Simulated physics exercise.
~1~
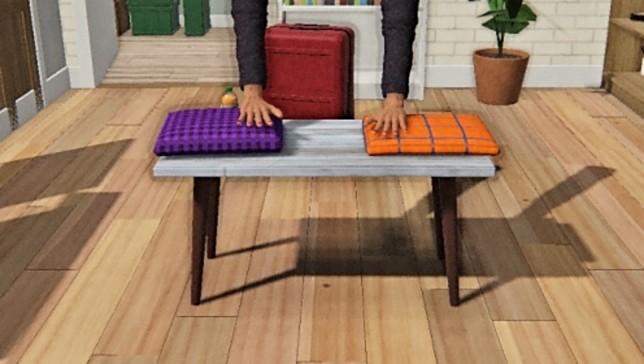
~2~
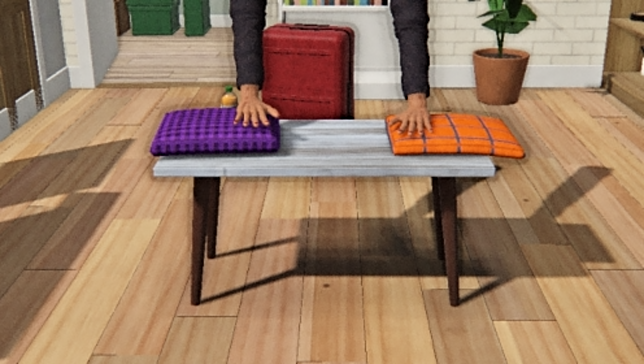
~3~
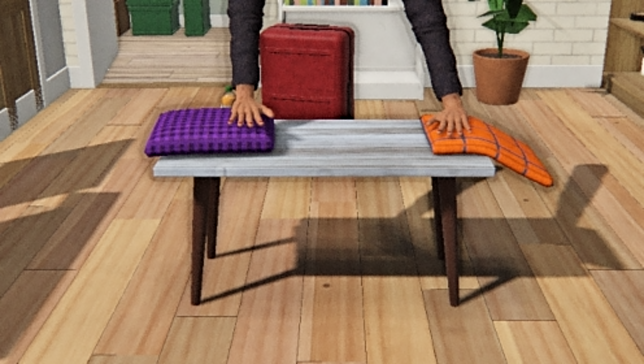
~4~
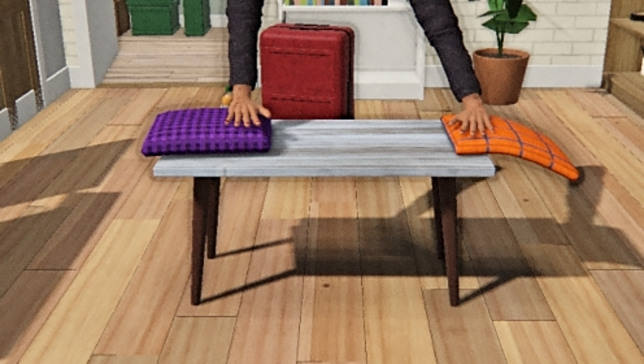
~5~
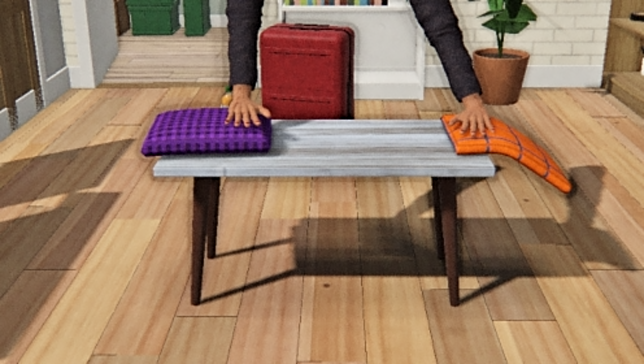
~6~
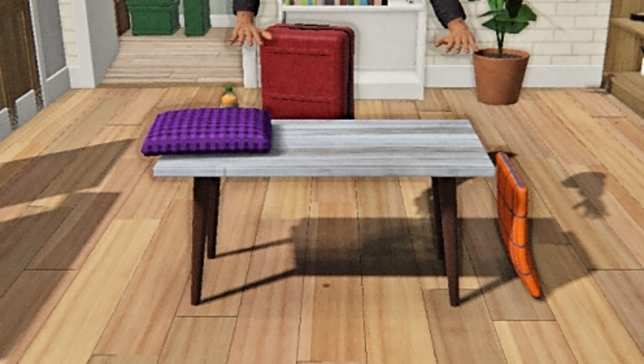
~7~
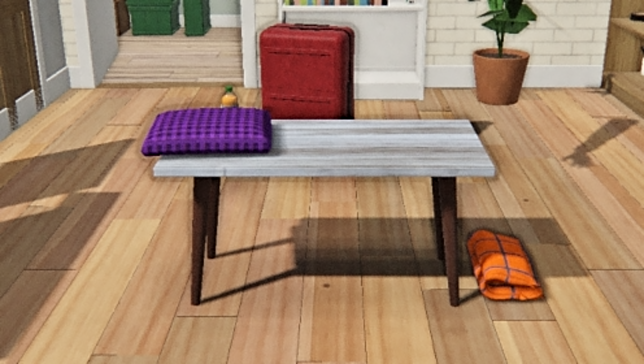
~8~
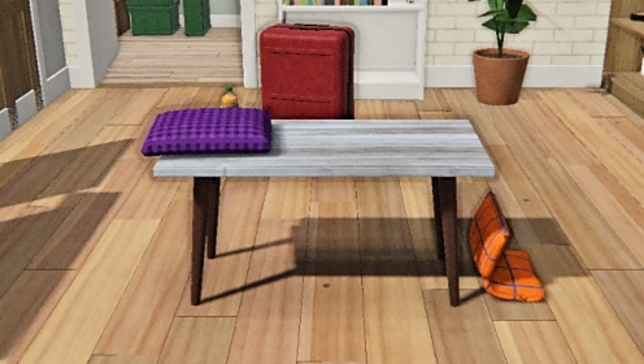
An orange plaid seat pad lies on the right of a low, pale-topped wooden bench, with a purple cushion on the left, seen from the front and slightly above in a room with a plank floor. A red suitcase and a potted plant stand behind. Two hands press on them and spread apart, sliding the pad rightward until it droops over the end, while the cushion shifts slightly left. The hands lift away, and the pad slips off and drops. It lands folded on the floor beside the right legs, while the purple cushion stays on the bench.
